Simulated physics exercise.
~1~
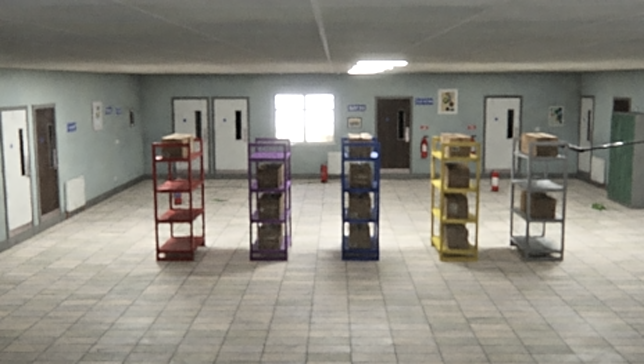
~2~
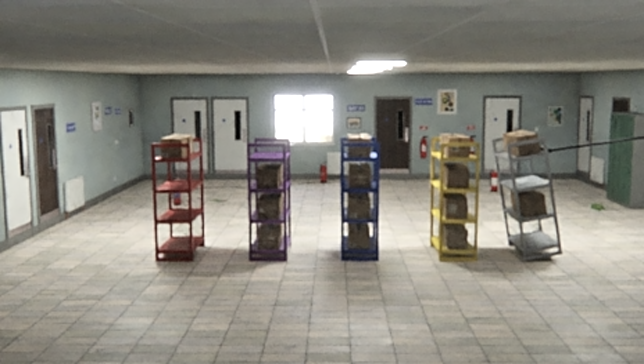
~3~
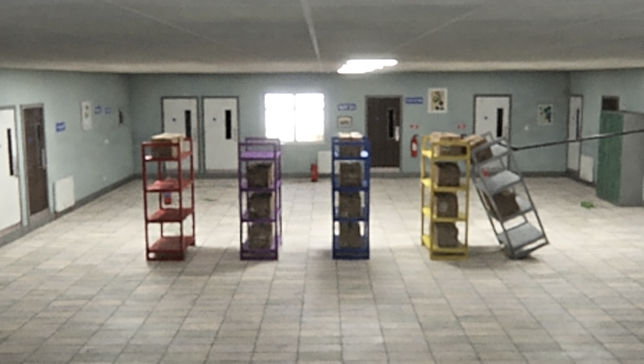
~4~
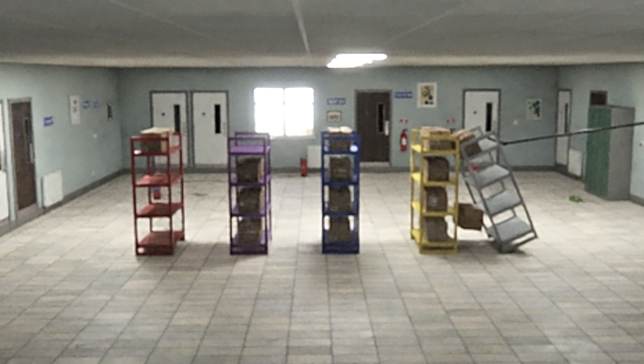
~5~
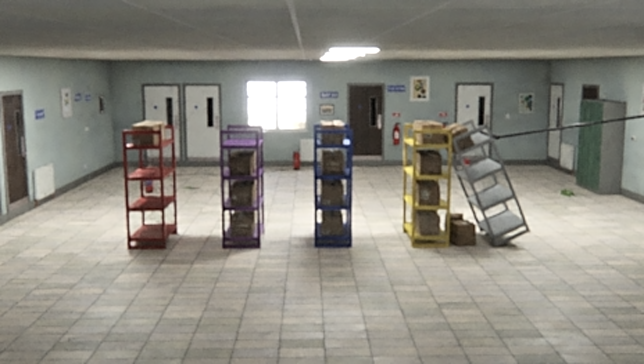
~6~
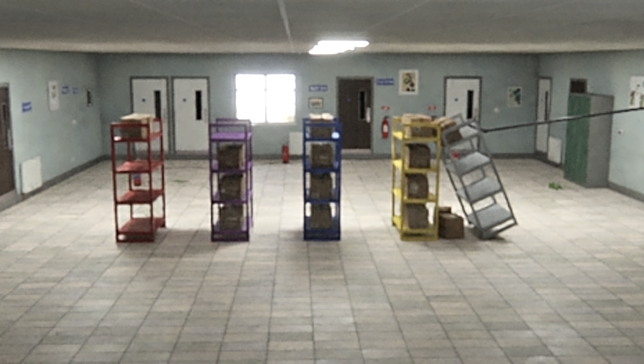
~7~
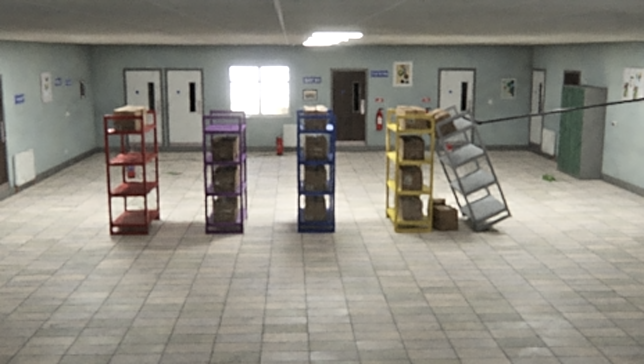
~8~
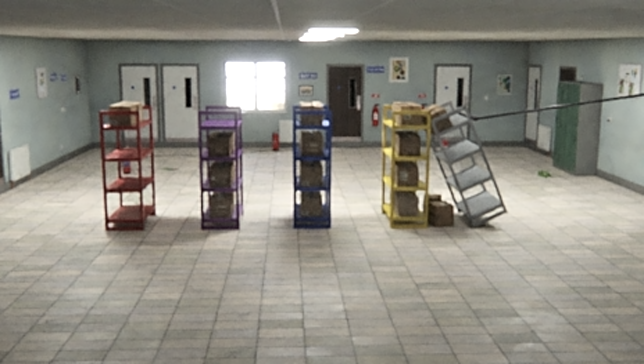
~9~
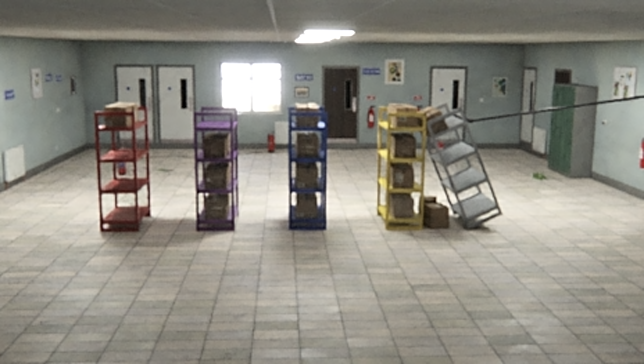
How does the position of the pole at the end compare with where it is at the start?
At the start the pole pokes in from the right edge beside the upright grey shelves. By the end it sits further left and higher in view, reaching in to the grey shelves that now lean on the yellow ones.
In a tiled hall, a pole tips grey shelves onto standing yellow ones and boxes spill.
